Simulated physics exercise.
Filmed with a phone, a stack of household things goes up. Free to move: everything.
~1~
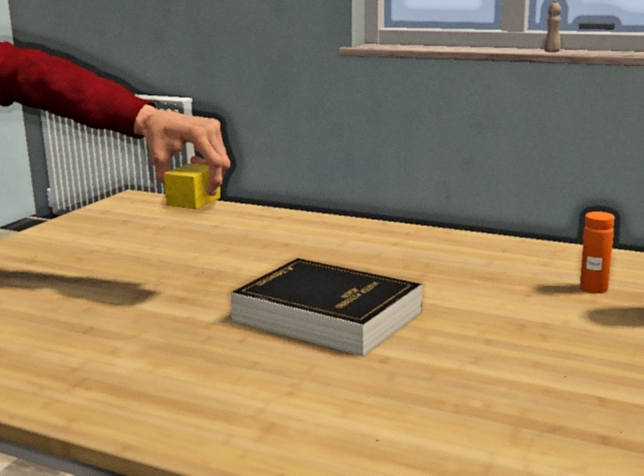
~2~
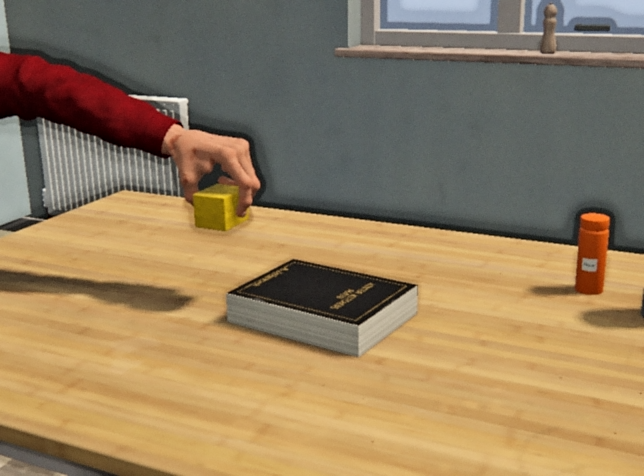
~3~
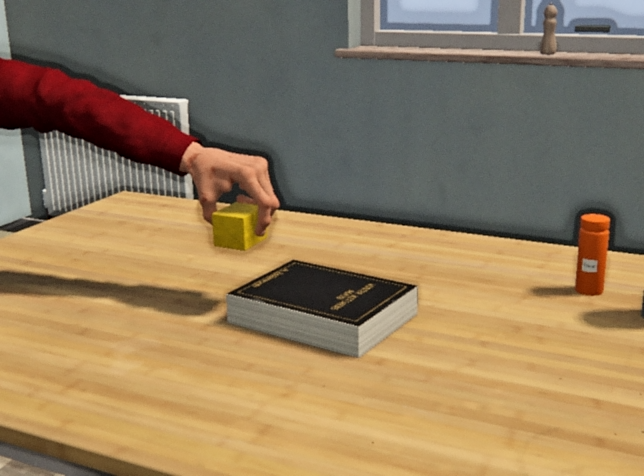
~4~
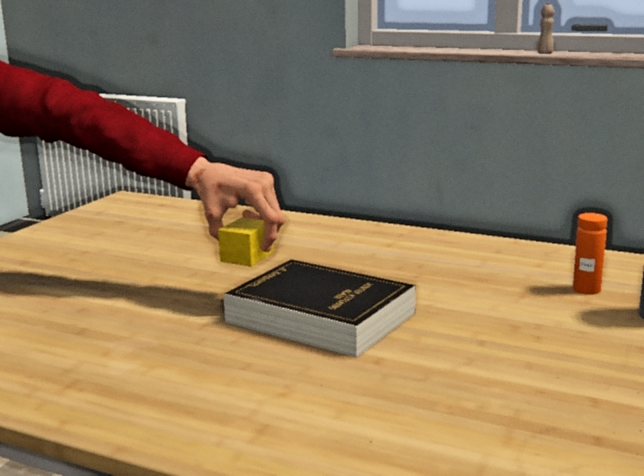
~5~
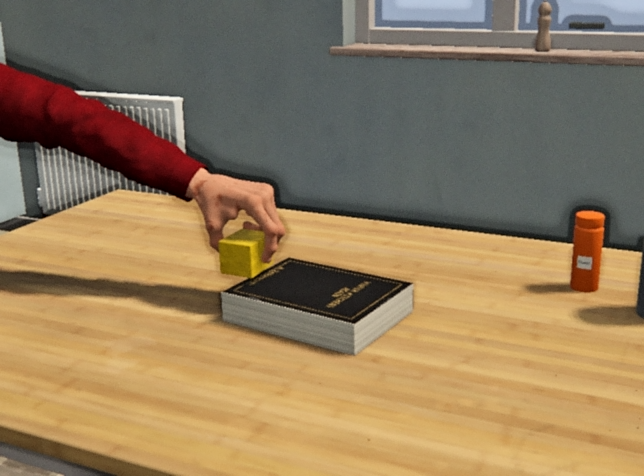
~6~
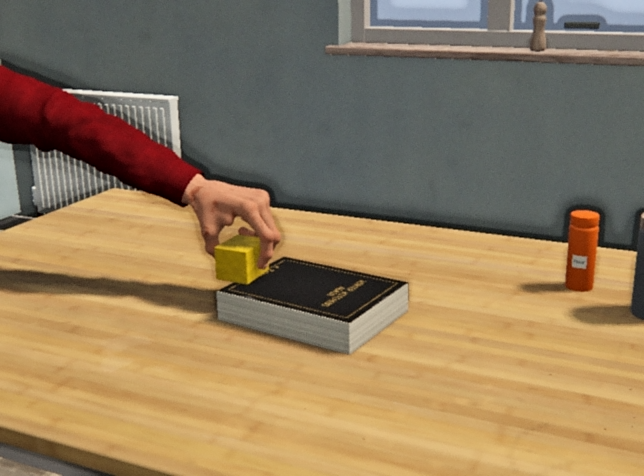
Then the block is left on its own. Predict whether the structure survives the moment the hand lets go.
The structure falls down.
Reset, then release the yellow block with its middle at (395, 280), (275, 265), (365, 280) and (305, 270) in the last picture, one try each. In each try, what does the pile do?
Case one: Falls over. Case two: Stable. Case three: Stable. Case four: Stable.
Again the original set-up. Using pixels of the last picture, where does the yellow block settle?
Look near (221, 281) in the final picture.
Then, 0.30 s after the last picture, yellow block now fallen.
Then, 1.60 s after the last picture, nothing new.
At rest, fallen, yellow block; the other 3 in place. Seen from the same camera at the end, yellow block near (221, 281). The pile comes apart.
